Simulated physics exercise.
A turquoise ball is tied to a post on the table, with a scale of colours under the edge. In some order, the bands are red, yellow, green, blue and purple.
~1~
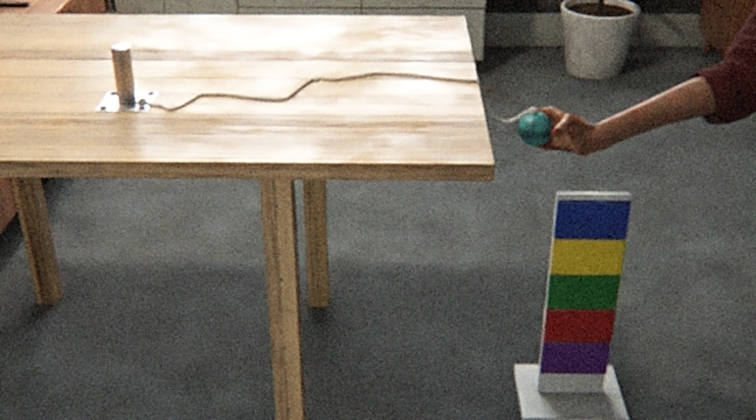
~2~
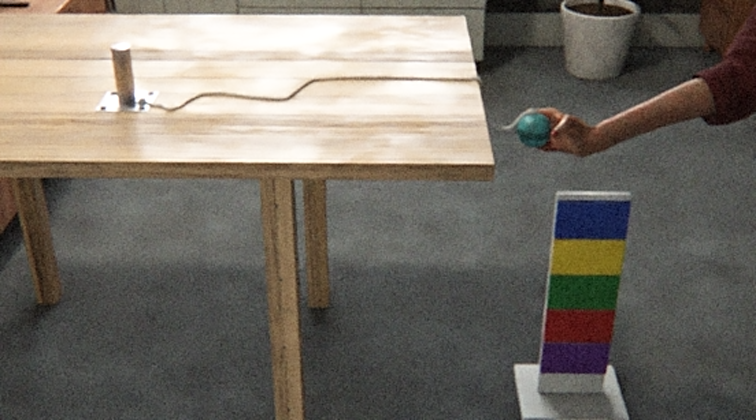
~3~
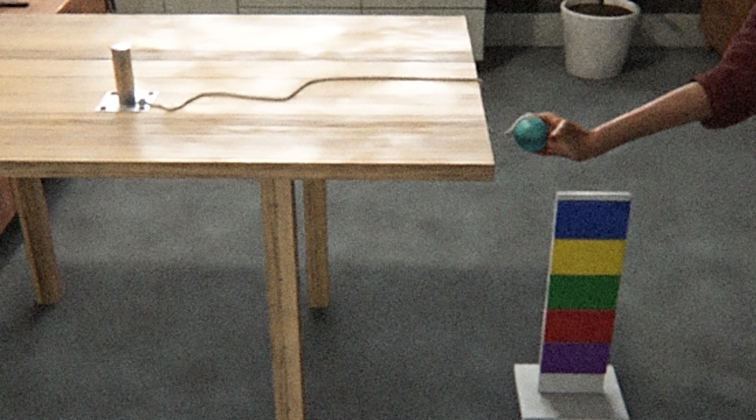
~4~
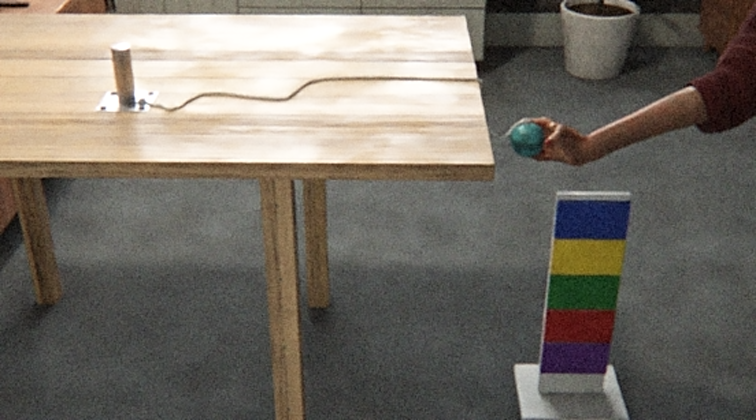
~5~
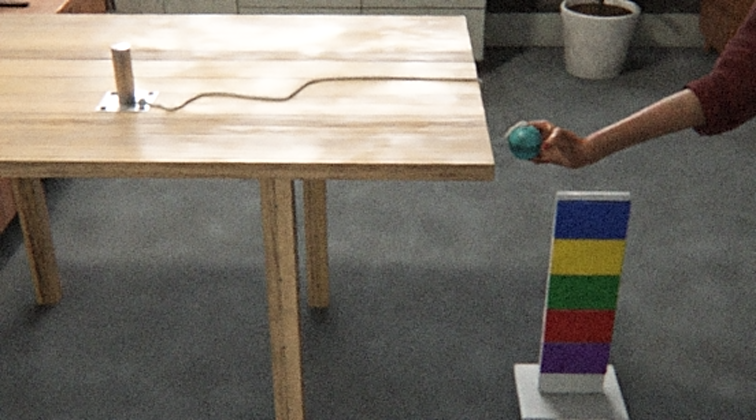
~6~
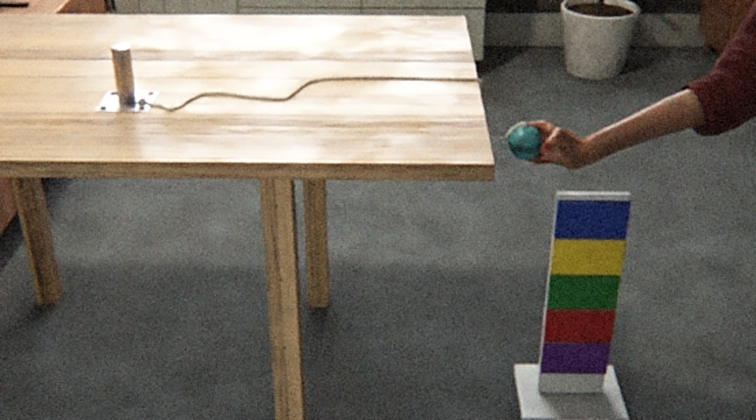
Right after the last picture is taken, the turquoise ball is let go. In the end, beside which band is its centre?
Beside yellow.
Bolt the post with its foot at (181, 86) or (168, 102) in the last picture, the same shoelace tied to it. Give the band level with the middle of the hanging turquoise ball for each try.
Answer, in order: Green, green.
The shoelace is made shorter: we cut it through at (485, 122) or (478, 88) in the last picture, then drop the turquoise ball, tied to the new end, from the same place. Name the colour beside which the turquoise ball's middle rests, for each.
Per try - 1: Blue; 2: None, it hangs higher.
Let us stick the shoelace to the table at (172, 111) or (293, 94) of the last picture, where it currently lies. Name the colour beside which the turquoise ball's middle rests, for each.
Yellow, then blue.
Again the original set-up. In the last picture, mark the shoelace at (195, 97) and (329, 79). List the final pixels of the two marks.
First: (234, 98). Second: (404, 93).
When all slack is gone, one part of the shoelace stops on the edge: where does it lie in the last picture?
Look around (404, 78).
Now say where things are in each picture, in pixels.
The first frame shows turquoise ball (535, 129); blue (593, 221); yellow (588, 258); green (584, 293); red (579, 327); purple (575, 359).
The second frame shows turquoise ball (534, 130); shoelace through (177, 107) (239, 95) (306, 84) (388, 77) (479, 88).
The third frame shows turquoise ball (532, 135).
The fourth frame shows turquoise ball (528, 140); shoelace through (177, 107) (239, 95) (306, 84) (390, 78) (479, 90).
The fifth frame shows turquoise ball (526, 143).
The sixth frame shows turquoise ball (526, 143); shoelace through (177, 107) (239, 95) (306, 84) (390, 78) (479, 90).
Soon after, ball near (478, 243); level with yellow.
After that, ball near (482, 264); level with yellow.
In the end, ball near (476, 267); level with yellow. Its middle rests at the yellow band.
